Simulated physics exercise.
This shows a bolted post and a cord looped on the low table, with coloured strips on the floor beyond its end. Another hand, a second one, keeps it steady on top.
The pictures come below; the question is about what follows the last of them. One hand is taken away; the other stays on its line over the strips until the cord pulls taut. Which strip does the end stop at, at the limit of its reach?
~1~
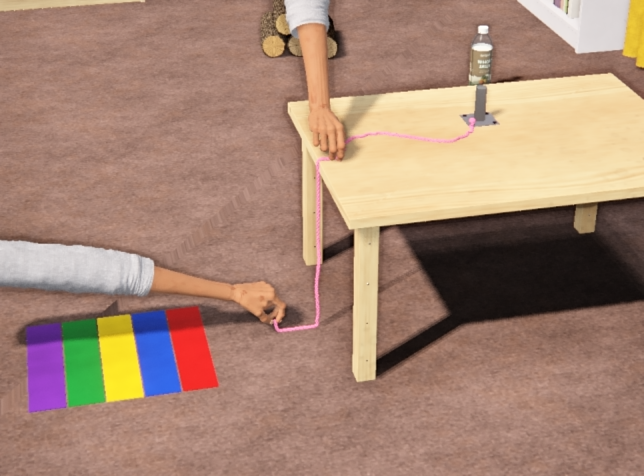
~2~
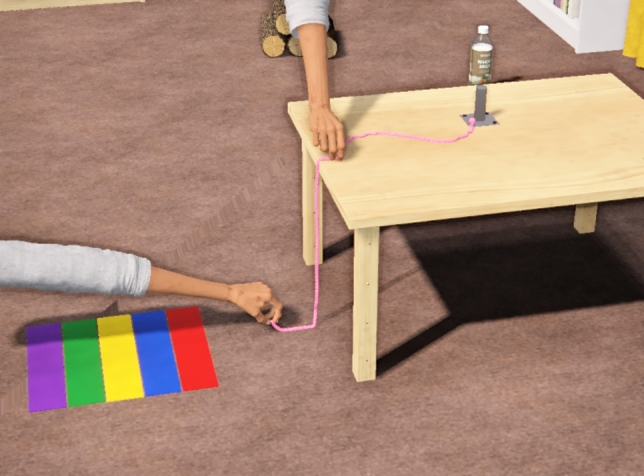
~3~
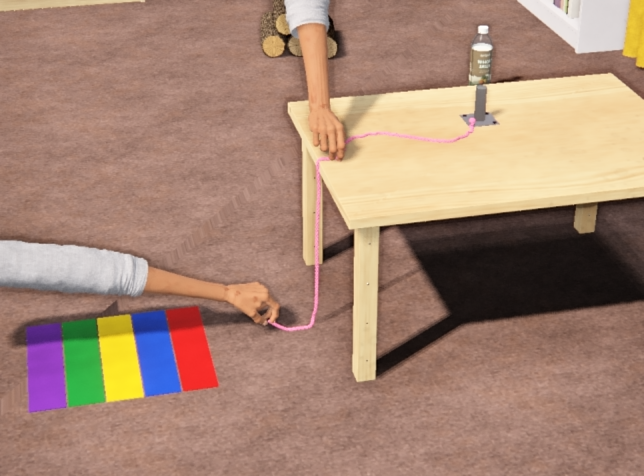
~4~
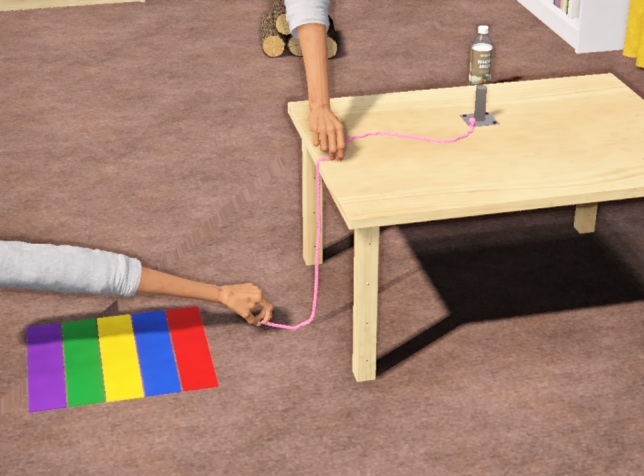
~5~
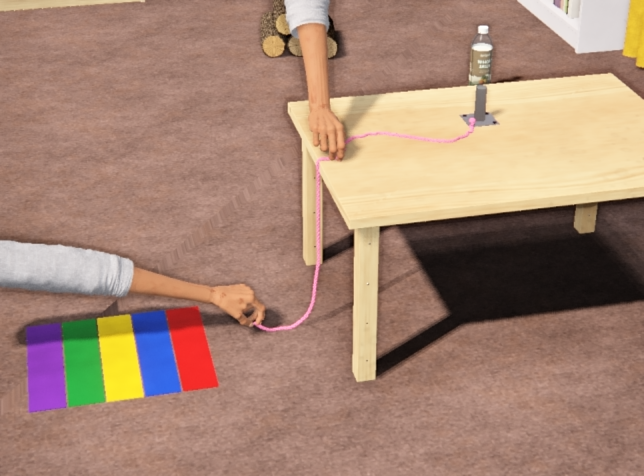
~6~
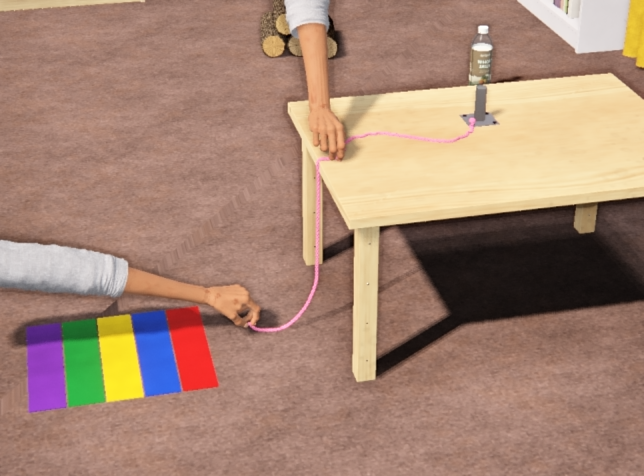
It stops at the green strip.
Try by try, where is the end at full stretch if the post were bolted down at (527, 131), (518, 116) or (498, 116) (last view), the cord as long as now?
You'd find it around (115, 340), then (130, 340), and finally (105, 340).
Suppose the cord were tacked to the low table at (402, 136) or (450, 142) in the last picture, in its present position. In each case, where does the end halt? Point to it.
I'd put it around (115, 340) the first time and around (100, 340) the second.
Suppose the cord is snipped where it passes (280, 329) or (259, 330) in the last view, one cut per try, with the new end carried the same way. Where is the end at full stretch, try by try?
Result 1: (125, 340). Result 2: (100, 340).
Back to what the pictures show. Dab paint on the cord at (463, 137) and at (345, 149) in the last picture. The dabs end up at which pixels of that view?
The first moves to (430, 129), the second to (298, 171).
A little later, end near (148, 336); over blue.
Next, end near (100, 342); over yellow.
When it is tight, end near (73, 346); over green. It halts on the green strip.
